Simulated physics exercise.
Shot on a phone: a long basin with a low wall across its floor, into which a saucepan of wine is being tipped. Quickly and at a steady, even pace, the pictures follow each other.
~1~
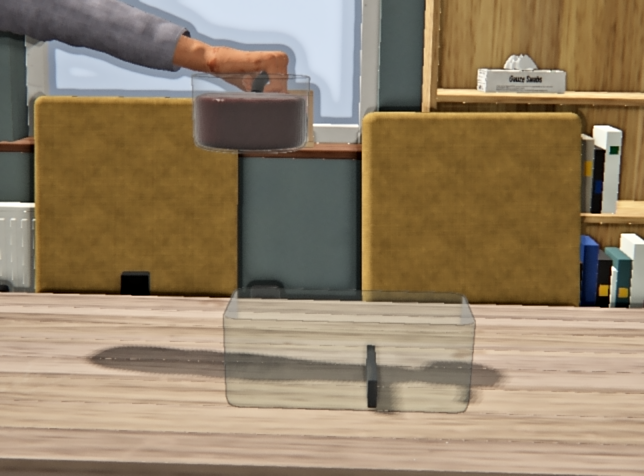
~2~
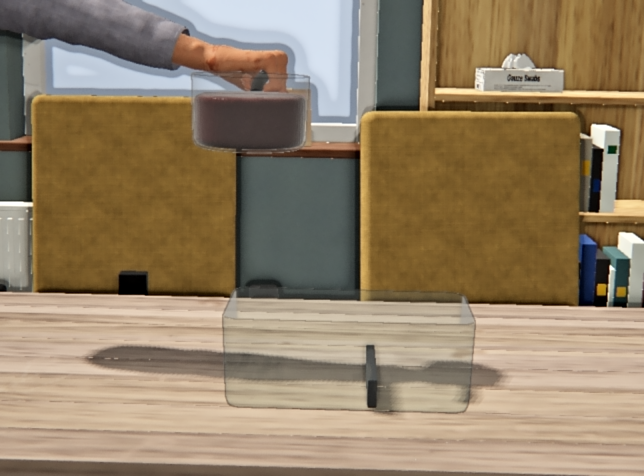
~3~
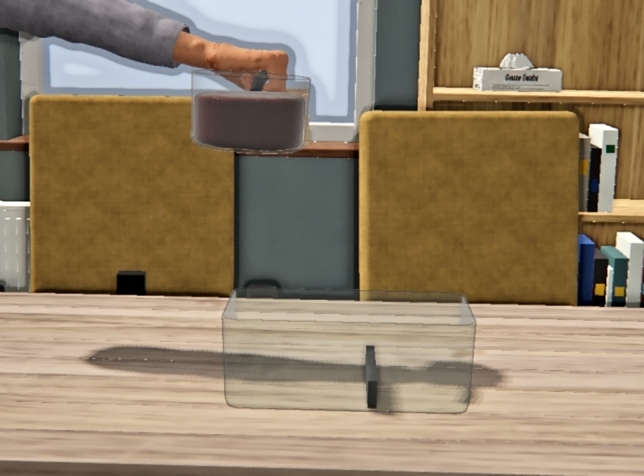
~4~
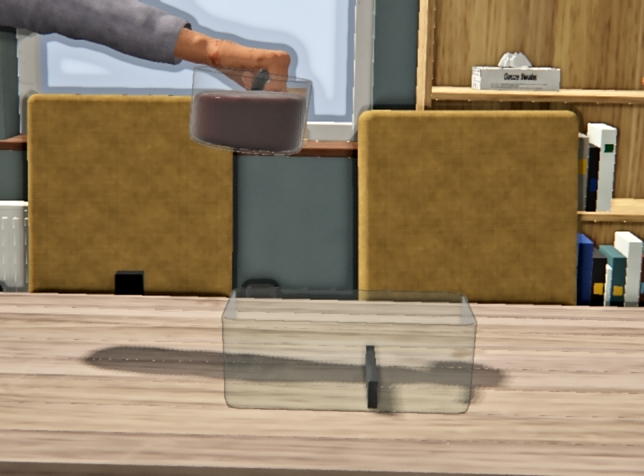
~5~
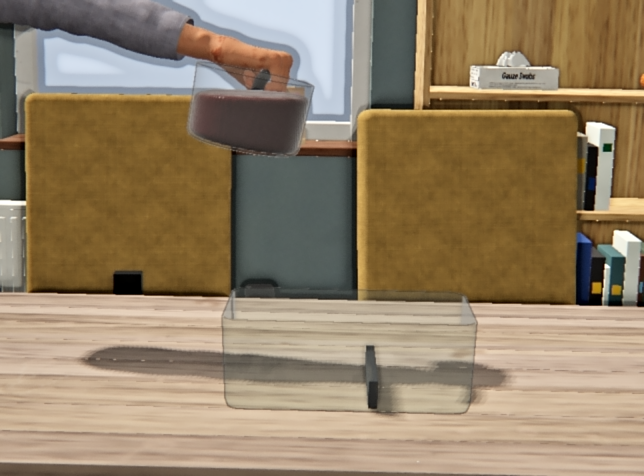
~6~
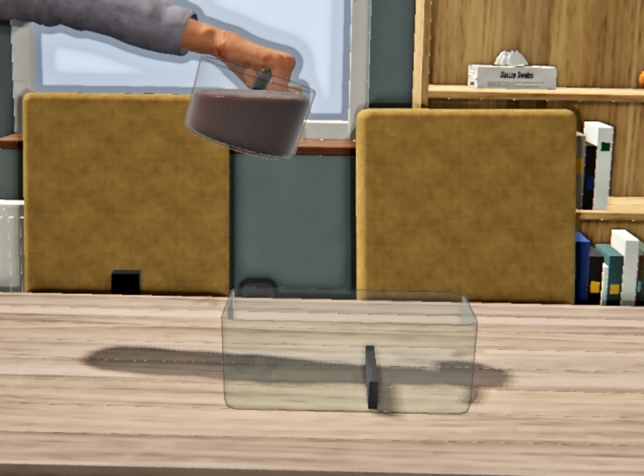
In a room with two mustard-coloured chairs behind a wooden table, a hand held a clear pan of dark wine above a long glass basin, then slowly tilted it slightly down to the right.
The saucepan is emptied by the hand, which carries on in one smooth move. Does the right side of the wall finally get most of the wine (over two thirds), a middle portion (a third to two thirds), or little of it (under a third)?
It gets a middle portion.
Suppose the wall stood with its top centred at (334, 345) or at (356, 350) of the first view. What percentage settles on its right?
I'd expect near 90 percent the first time and near 65 percent the next.
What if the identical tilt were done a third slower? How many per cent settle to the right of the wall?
About 55 %.
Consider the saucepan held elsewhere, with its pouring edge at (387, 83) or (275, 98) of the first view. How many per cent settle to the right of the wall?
In turn 55 and 10 in a hundred.
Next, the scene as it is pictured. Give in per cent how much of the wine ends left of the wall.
It is close to 50 per cent.
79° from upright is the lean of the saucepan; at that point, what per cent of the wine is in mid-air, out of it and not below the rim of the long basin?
Airborne share: Approx. 40 %.
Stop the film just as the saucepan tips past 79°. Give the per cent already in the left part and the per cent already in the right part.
Left 0, right 0.
A moment on, the saucepan is tipped on its side and 60 per cent is still to pour, 2 is left of the wall and 0 right of it.
Next, the saucepan is tipped right over and 11 per cent is still to pour, 19 is left of the wall and 46 right of it.
Then the saucepan is tipped right over and 0 per cent is still to pour, 47 is left of the wall and 45 right of it.
Later the saucepan is tipped right over and 0 per cent is still to pour, 51 is left of the wall and 45 right of it.
In the end 51 per cent lies left of the wall, 46 right of it and 3 outside.
